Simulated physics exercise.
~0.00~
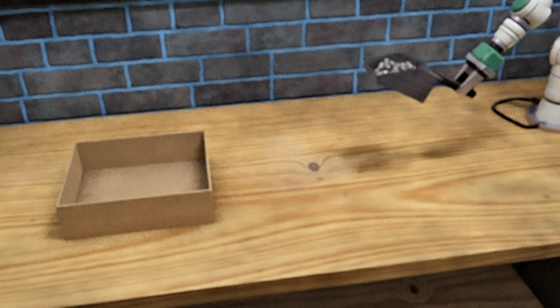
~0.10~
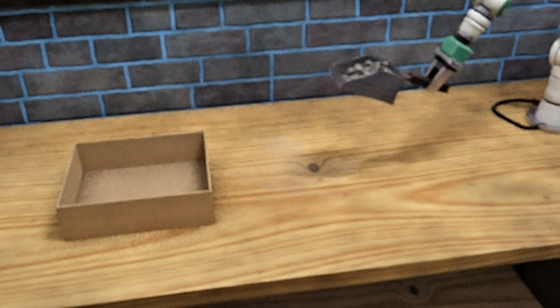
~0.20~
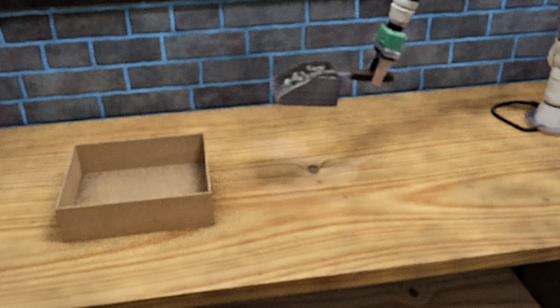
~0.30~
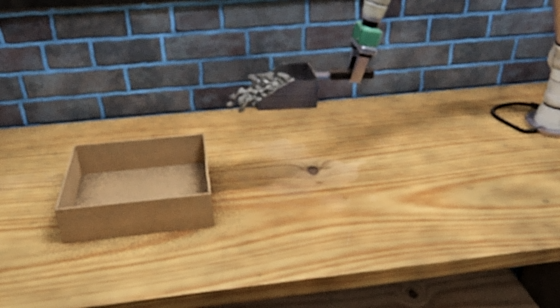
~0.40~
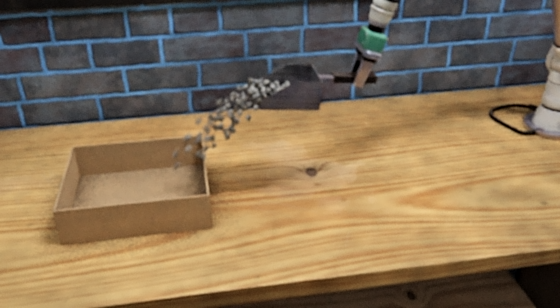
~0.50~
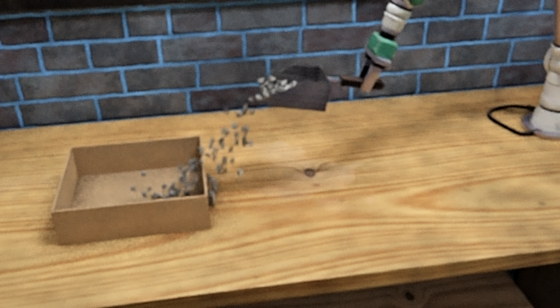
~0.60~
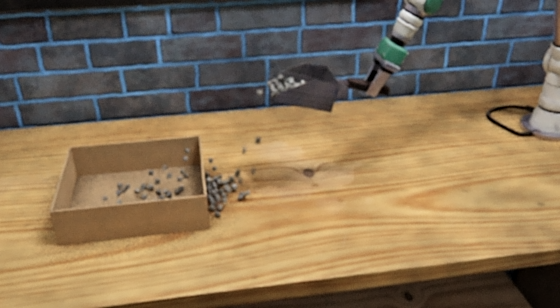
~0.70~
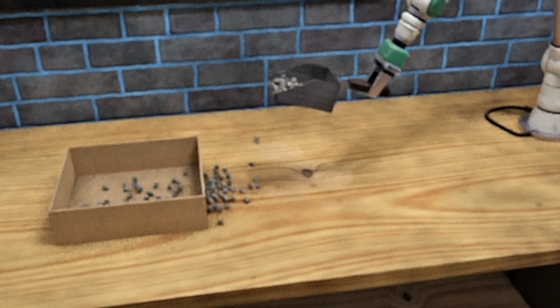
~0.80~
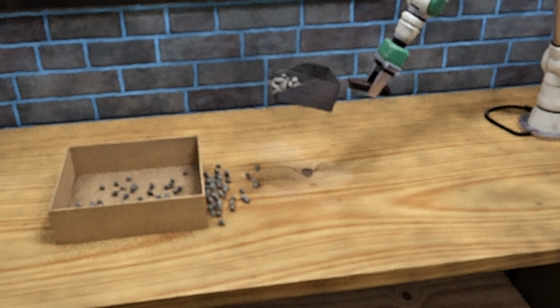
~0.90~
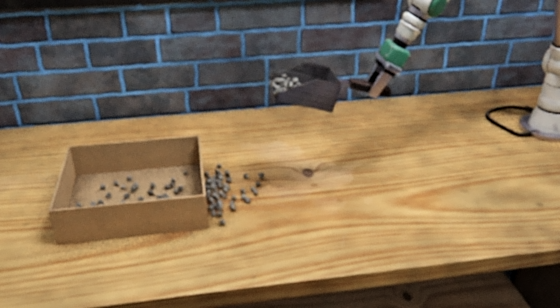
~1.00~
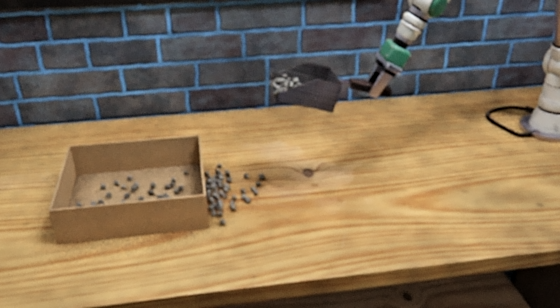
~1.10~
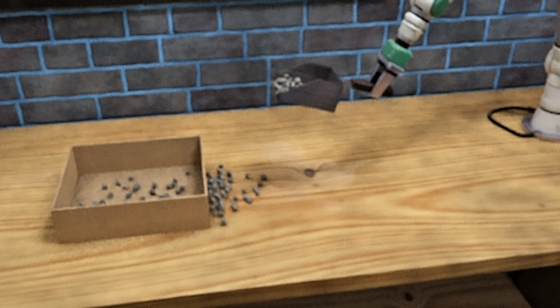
A robot arm moves a scoop left and spills pebbles partly into a box, partly beside it.
